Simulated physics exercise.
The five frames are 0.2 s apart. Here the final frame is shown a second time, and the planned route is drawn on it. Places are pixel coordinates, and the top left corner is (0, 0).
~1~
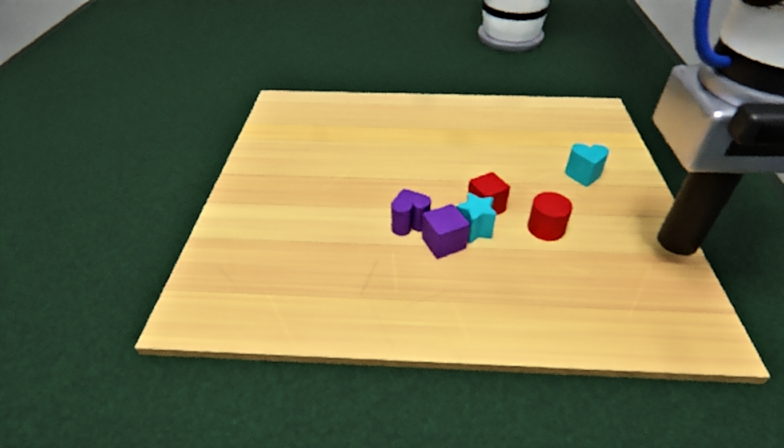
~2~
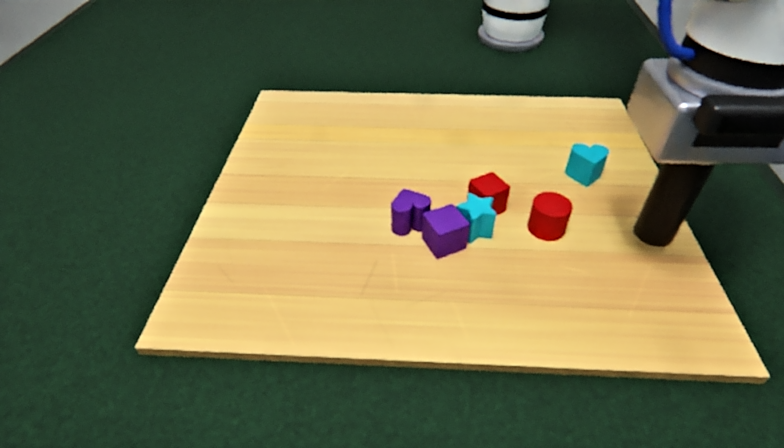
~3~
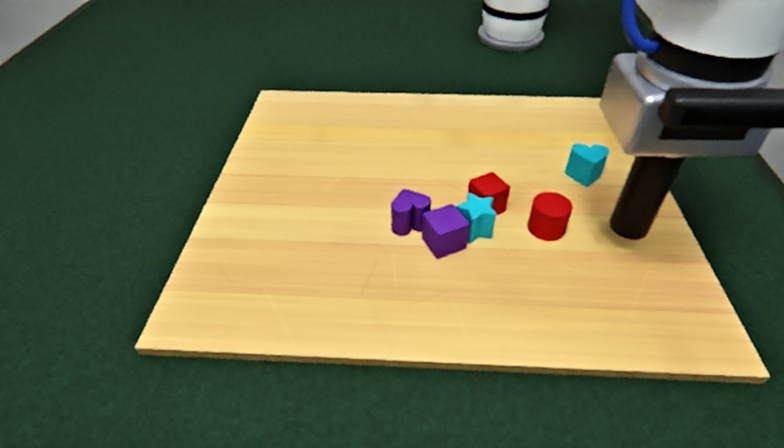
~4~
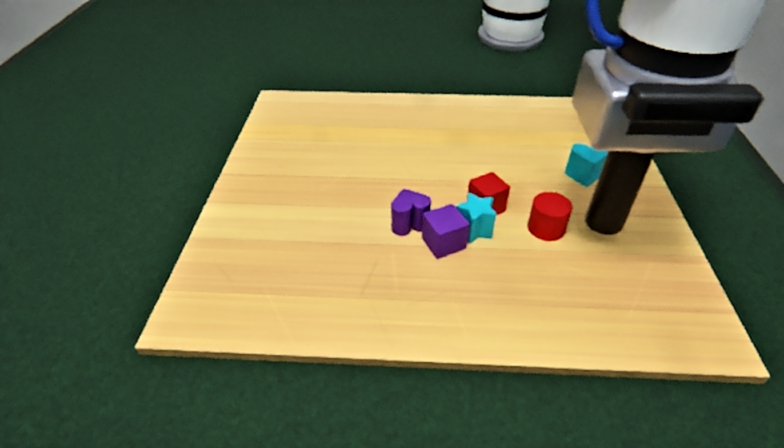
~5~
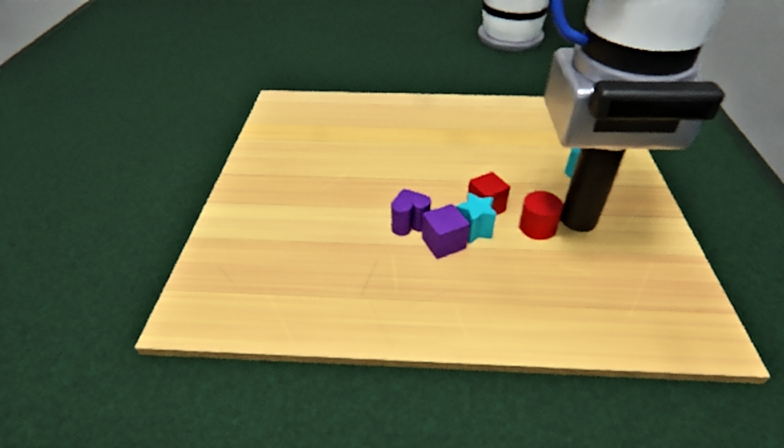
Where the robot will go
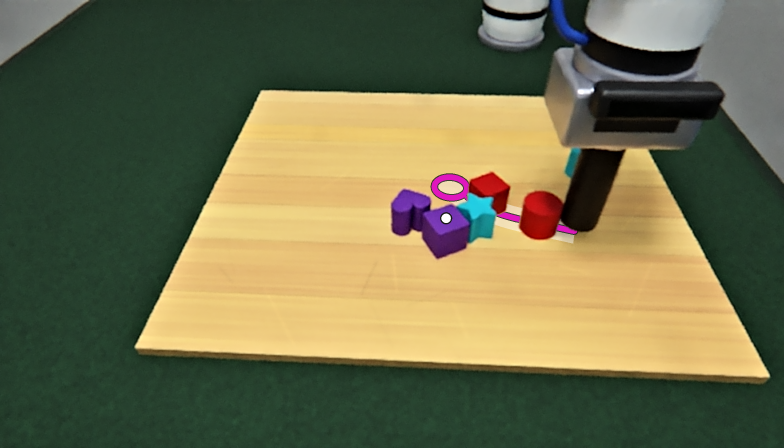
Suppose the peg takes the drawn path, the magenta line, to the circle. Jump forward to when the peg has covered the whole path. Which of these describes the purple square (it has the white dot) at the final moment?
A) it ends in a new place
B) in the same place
A: It ends in a new place.
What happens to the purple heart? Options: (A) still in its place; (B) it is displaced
The one that fits is B, it is displaced.
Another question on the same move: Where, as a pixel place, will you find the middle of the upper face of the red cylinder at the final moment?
I'd guess (426, 176).
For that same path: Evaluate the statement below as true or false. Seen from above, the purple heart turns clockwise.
That statement is accurate.
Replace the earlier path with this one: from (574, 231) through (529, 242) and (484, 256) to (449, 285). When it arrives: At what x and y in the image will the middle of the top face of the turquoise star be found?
(458, 200)
The line goes from (574, 231) by way of (527, 221) and (484, 207) to (451, 187); the dot is on the purple square.
The first path, step by step. One third of the way, peg (530, 210); purple square (442, 220), turned 15° anticlockwise; turquoise star (466, 201), turned 20° anticlockwise; red square (472, 176); red cylinder (495, 193).
Two thirds of the way, peg (485, 196); purple heart (396, 201), turned 15° clockwise; purple square (431, 225), turned 55° anticlockwise; turquoise star (431, 201), turned 50° anticlockwise; red square (445, 164), turned 35° clockwise; red cylinder (451, 185).
At the end, peg (452, 176); purple heart (388, 203), turned 20° clockwise; purple square (430, 225), turned 60° anticlockwise; turquoise star (424, 199), turned 70° anticlockwise; red square (427, 152), turned 60° clockwise; red cylinder (426, 176).
